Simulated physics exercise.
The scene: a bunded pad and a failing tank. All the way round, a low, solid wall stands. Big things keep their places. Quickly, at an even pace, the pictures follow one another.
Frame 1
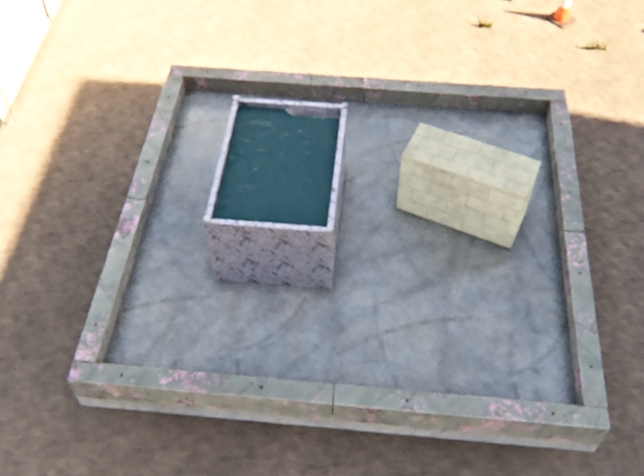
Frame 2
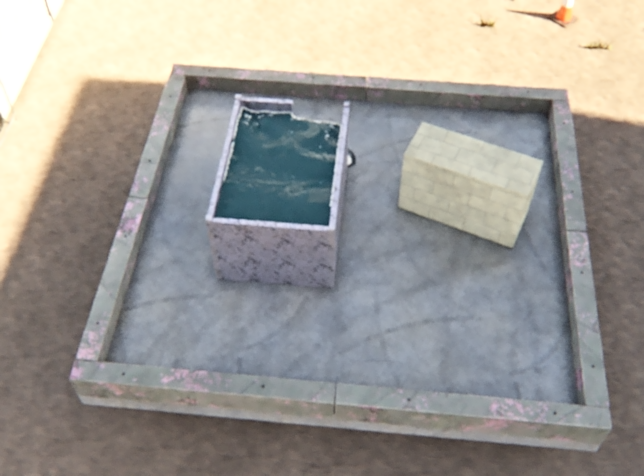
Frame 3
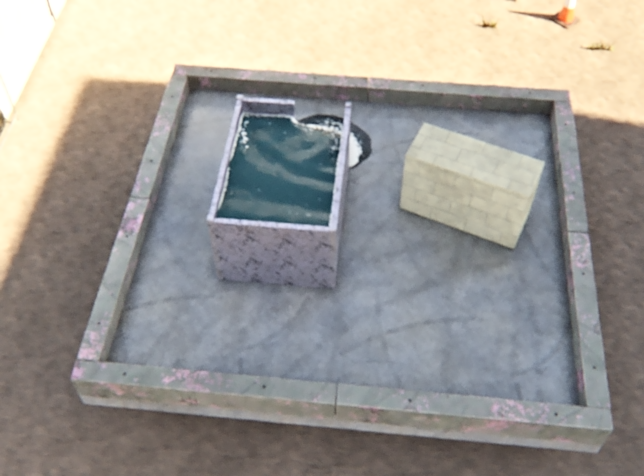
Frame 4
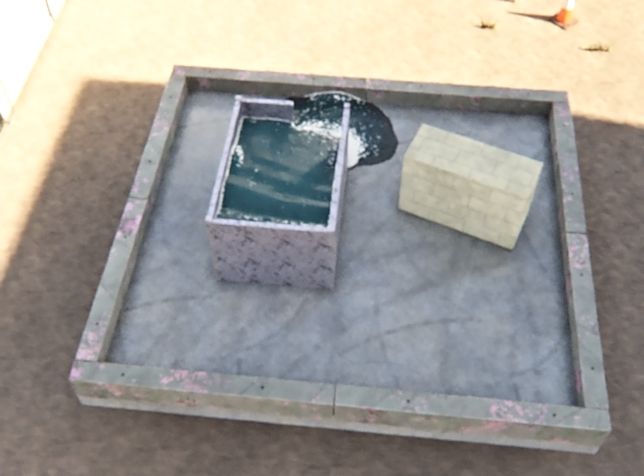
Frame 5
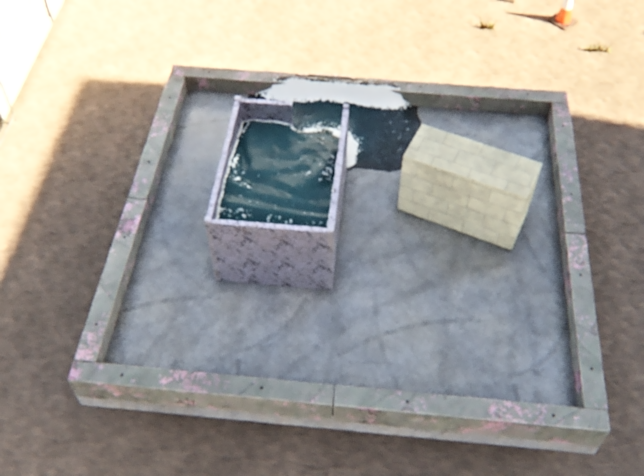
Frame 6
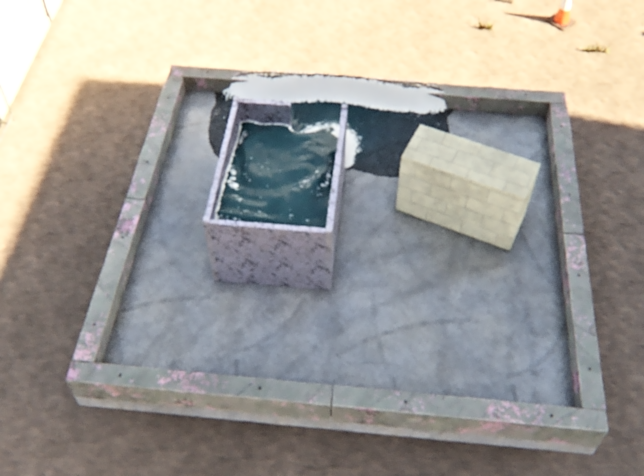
A walled pad holding a tank of dark water and a pale block, water pouring from the tank's far side and spreading behind both.
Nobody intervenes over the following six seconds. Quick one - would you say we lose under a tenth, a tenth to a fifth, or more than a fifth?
Pretty clearly, it's a moderate loss, a tenth up to a fifth.
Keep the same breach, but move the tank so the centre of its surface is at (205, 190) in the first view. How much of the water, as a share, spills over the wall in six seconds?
Estimated share: Around 12 %.
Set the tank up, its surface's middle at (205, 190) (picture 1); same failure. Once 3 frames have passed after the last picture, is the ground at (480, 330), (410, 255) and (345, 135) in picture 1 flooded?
Taking them in order: The first is spared, the second spared and the third submerged.
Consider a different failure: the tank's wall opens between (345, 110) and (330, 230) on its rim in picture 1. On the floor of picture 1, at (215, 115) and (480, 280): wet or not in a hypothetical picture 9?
Result: Unreached / swamped.
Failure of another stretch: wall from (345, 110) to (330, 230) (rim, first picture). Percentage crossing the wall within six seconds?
Estimated share: Roughly 14 %.
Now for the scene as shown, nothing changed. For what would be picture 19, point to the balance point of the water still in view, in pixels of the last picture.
My guess is about (320, 184).
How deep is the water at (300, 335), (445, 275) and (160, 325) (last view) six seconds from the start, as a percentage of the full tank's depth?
Around 8, 0 and 12 %.
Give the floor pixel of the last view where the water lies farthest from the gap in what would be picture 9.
Close to (543, 120).
A moment on, water covers 25 % of the floor; the low wall has let 0 % over.
Next, water covers 30 % of the floor; the low wall has let 3 % over.
Then, water covers 45 % of the floor; the low wall has let 11 % over.
Later, water covers 65 % of the floor; the low wall has let 13 % over.
In the end, water covers 80 % of the floor; the low wall has let 13 % over.
